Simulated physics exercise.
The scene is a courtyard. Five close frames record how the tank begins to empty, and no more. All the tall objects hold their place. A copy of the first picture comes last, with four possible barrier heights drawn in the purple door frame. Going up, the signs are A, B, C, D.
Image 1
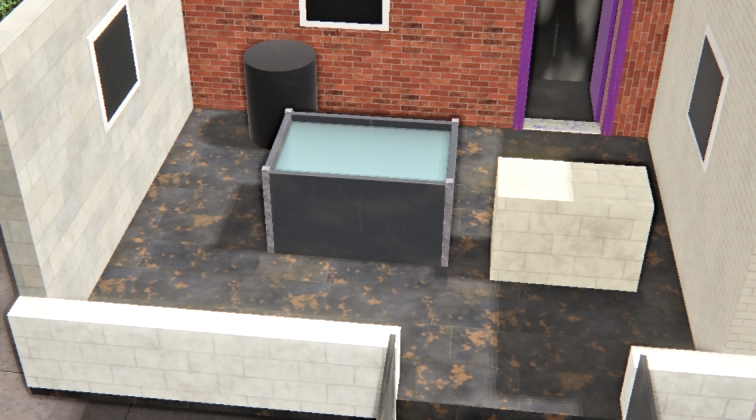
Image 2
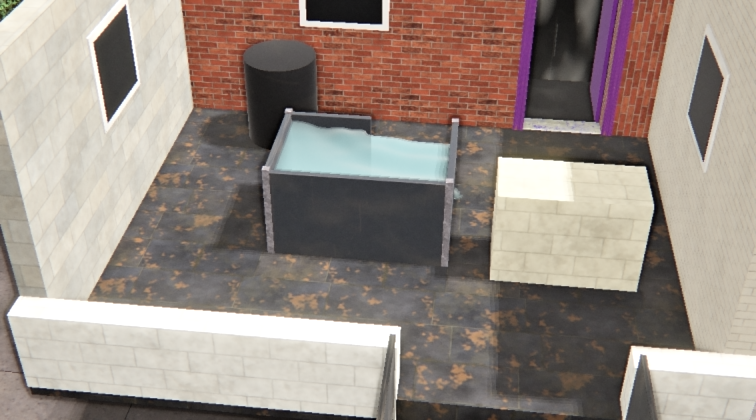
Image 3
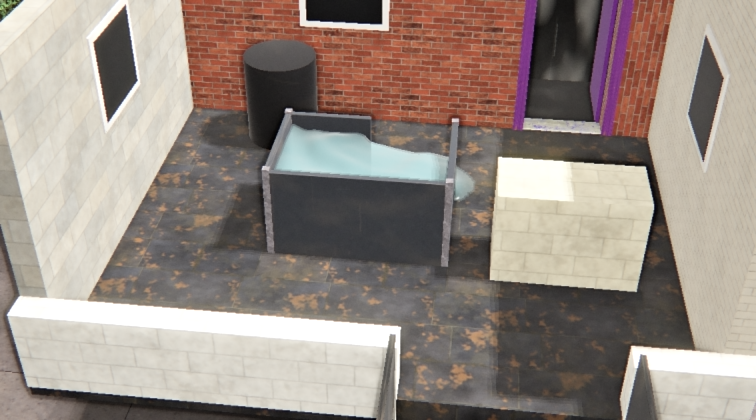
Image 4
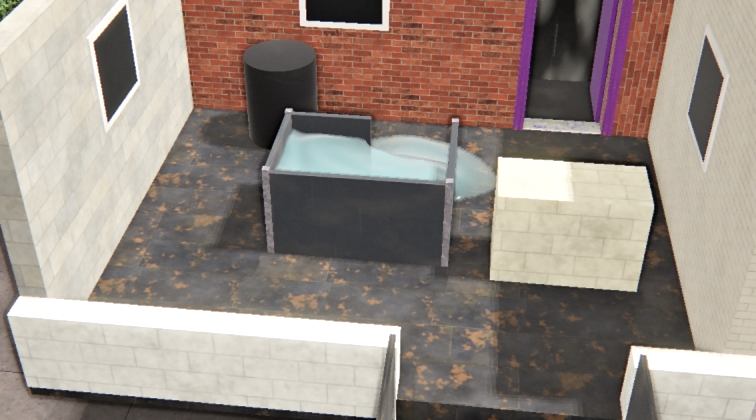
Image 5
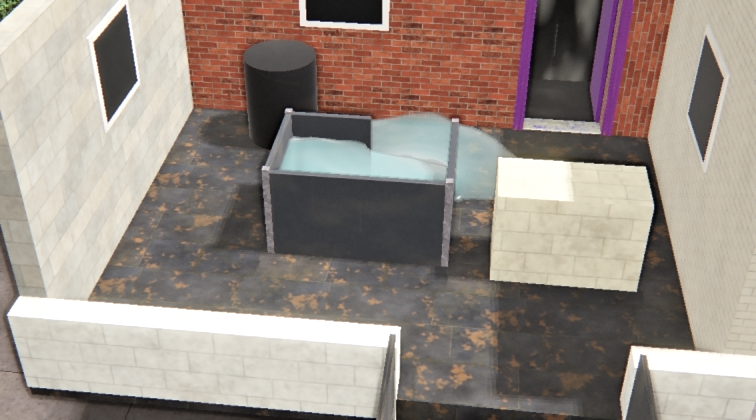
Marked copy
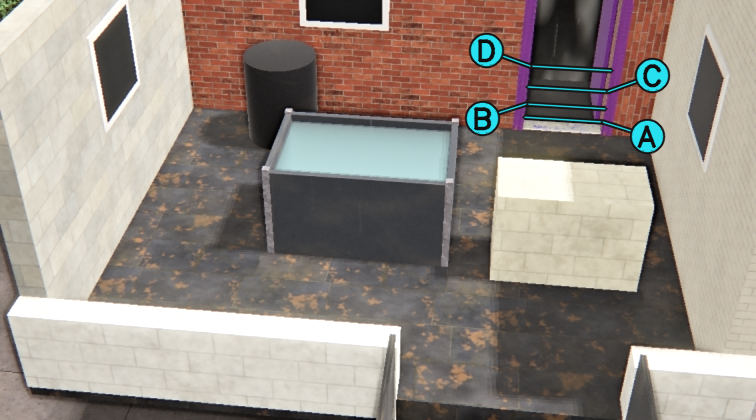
The footage shows a dark rectangular tank of pale blue water in a walled courtyard; part of its back side opens, the water level drops, and water pours out behind it, spreading rightward across the ground toward the pale block.
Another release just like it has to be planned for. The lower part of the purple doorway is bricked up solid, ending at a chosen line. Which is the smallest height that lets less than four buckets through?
Height A.
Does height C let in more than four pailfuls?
No, not at all.
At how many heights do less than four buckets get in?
All of the four.
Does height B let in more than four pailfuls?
No.
On the marked copy, A at (563, 119); B at (565, 106); C at (567, 89); D at (570, 68); from the bottom up A, B, C, D.
With A, a bucket or two gets in.
With B, nothing gets over.
With C, nothing gets over.
With D, nothing gets over.
